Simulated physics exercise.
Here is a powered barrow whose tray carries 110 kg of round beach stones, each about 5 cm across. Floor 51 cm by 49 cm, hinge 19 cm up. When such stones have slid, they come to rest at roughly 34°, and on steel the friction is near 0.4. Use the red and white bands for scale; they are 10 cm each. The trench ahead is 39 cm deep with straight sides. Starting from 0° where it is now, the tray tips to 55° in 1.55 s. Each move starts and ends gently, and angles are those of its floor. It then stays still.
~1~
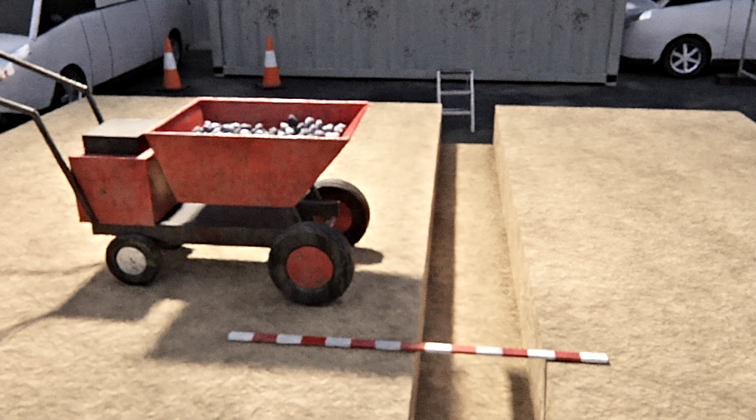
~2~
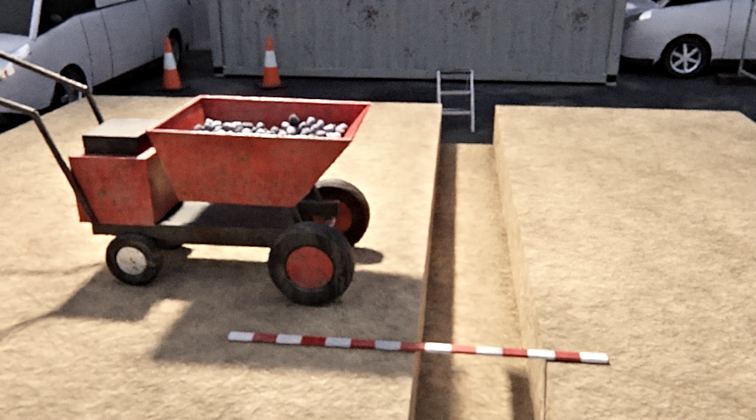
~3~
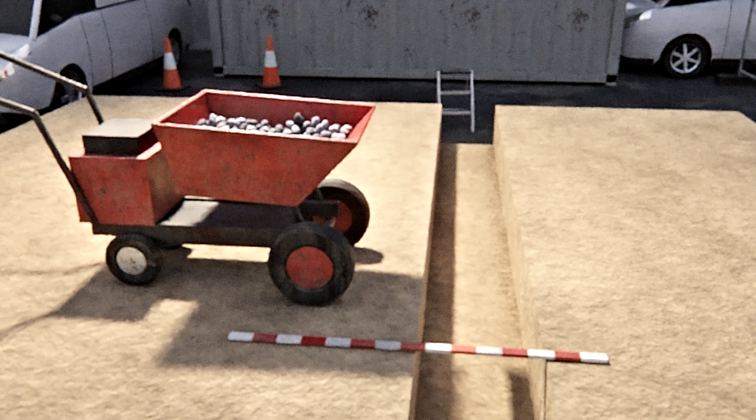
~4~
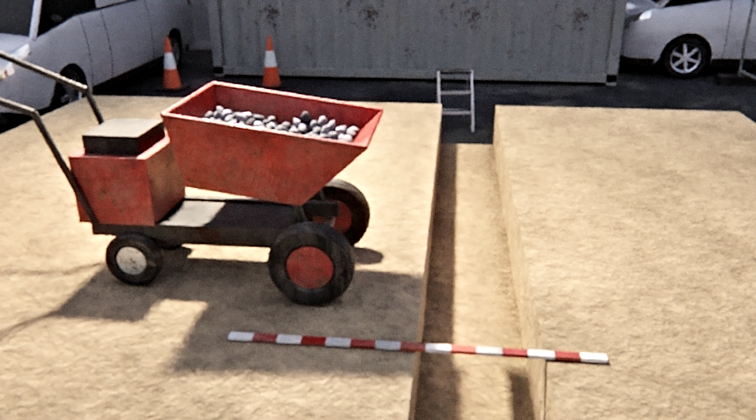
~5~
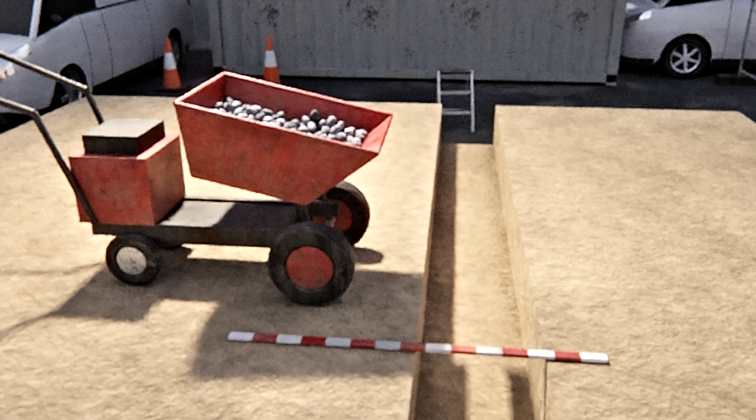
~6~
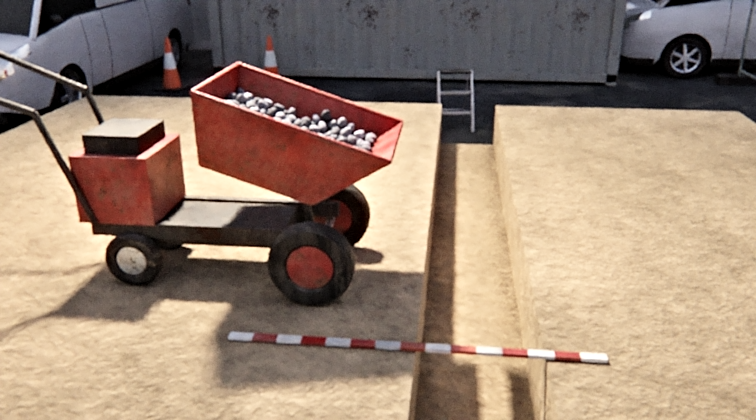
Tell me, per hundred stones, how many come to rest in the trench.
64 per hundred.
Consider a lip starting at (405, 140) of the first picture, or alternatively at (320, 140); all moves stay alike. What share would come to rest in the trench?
Some 40 and some 65 per cent, in that order.
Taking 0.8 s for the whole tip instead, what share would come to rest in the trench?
It would be near 60 percent.
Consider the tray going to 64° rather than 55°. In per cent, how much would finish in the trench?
It would come to about 100 percent.
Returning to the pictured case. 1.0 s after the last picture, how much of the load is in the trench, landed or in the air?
About 10 per cent by then.
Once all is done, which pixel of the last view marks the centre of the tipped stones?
Roughly (485, 346), I'd say.
Then, 0.6 s after the last picture the floor is at 46°, 100 % in the tray; the foremost stones are at (410, 187).
Then, 1.0 s after the last picture the floor is at 55°, 88 % in the tray, 12 % in the trench; the foremost stones are at (502, 292).
Then, 1.4 s after the last picture the floor is at 55°, 62 % in the tray, 38 % in the trench, 1 % past the trench; the foremost stones are at (543, 296).
Then, 3.3 s after the last picture the floor is at 55°, 35 % in the tray, 64 % in the trench, 1 % past the trench; the foremost stones are at (582, 315).
